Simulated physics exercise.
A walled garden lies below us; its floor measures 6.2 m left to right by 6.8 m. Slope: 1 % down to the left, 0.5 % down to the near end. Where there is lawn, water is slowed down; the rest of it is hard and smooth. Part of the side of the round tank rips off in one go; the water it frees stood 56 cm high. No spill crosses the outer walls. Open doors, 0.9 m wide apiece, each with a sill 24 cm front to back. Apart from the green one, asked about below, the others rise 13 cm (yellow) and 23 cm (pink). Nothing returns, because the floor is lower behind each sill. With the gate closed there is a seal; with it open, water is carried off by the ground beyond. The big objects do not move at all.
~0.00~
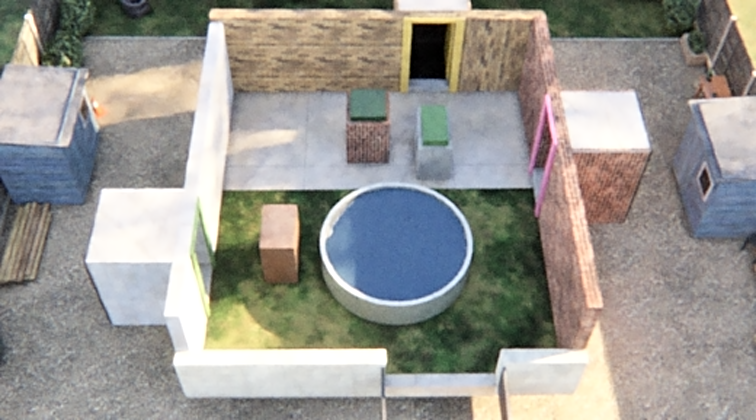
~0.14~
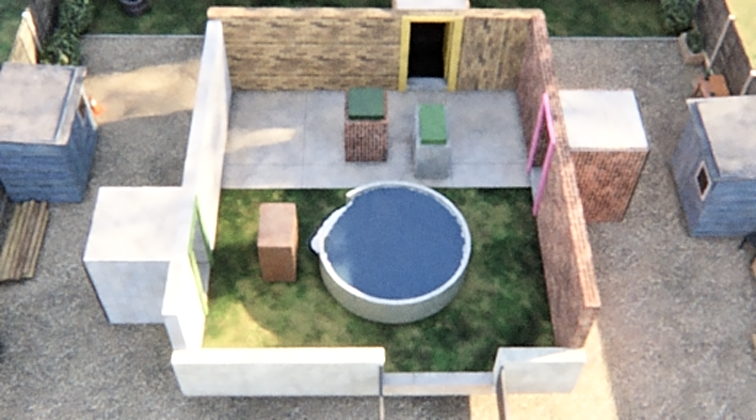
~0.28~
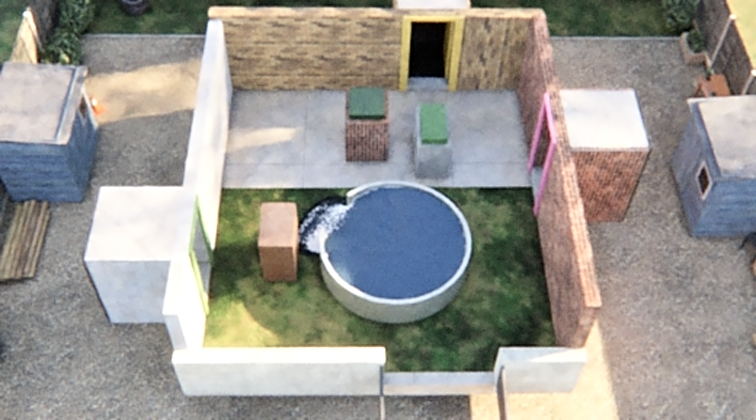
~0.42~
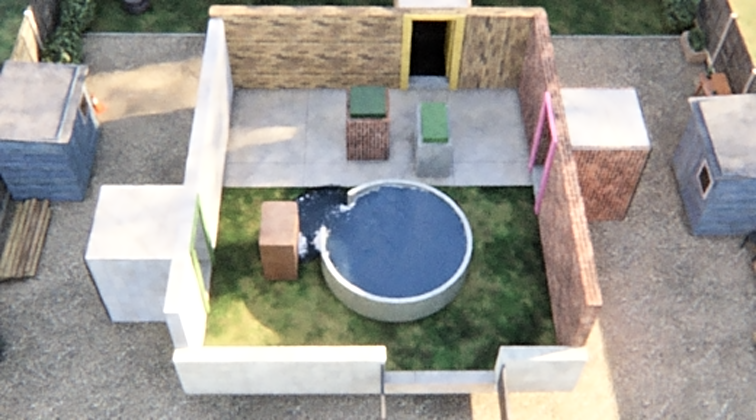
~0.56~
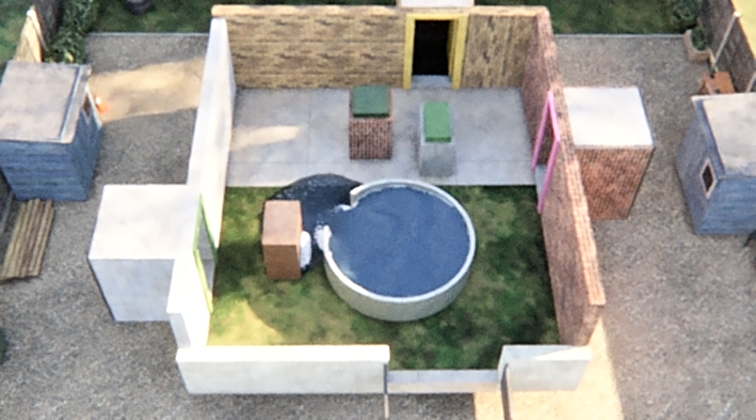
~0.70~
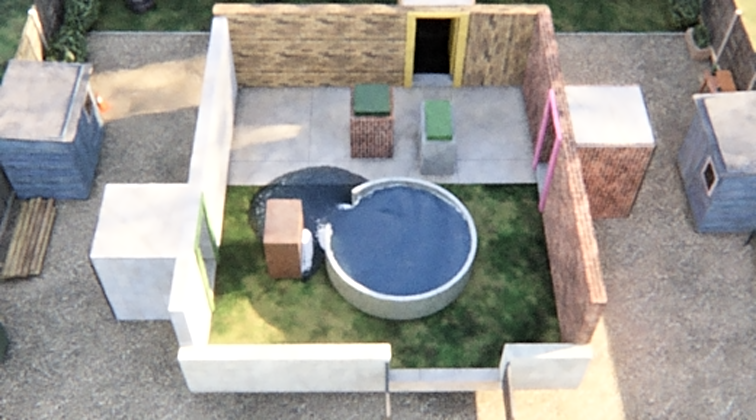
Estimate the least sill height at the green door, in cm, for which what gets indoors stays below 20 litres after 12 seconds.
Close to 6 cm is just enough.
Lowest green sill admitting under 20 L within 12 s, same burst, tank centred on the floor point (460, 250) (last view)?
Then close to 6.5 cm.
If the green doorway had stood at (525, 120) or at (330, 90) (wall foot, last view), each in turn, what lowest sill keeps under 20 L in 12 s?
Roughly 8.0 cm for the first and 9.0 cm for the second.
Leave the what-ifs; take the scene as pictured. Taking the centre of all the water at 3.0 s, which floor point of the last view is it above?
Roughly (344, 223).
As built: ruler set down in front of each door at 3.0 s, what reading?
Lab note, cm: Green 7; yellow 0; pink 0.
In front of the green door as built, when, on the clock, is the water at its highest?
Peak time: Around 12.0 s.
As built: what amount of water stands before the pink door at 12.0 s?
Depth: Near 4.5 cm.
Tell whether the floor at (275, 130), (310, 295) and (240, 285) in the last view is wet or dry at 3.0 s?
Soaked; soaked; soaked.
After 1.4 s water covers 20 % of the floor, deepest (32 cm) near (335, 225); it has not reached the green door.
After 3.0 s water covers 40 % of the floor, deepest (32 cm) near (237, 97); 7 cm at the green door, 0 litres in over its 21 cm sill.
After 12.0 s water covers 95 % of the floor, deepest (12 cm) near (205, 370); 10 cm at the green door, 0 litres in over its 21 cm sill.
At the green door as built, the water arrived by 2.0 s and peaked near 10 cm at 12.0 s.
Run again over the same 12 s with other heights there, 43 litres in over 4.5 cm, 8 litres over 7 cm. The limit of 20 litres is kept from about 6 cm up.
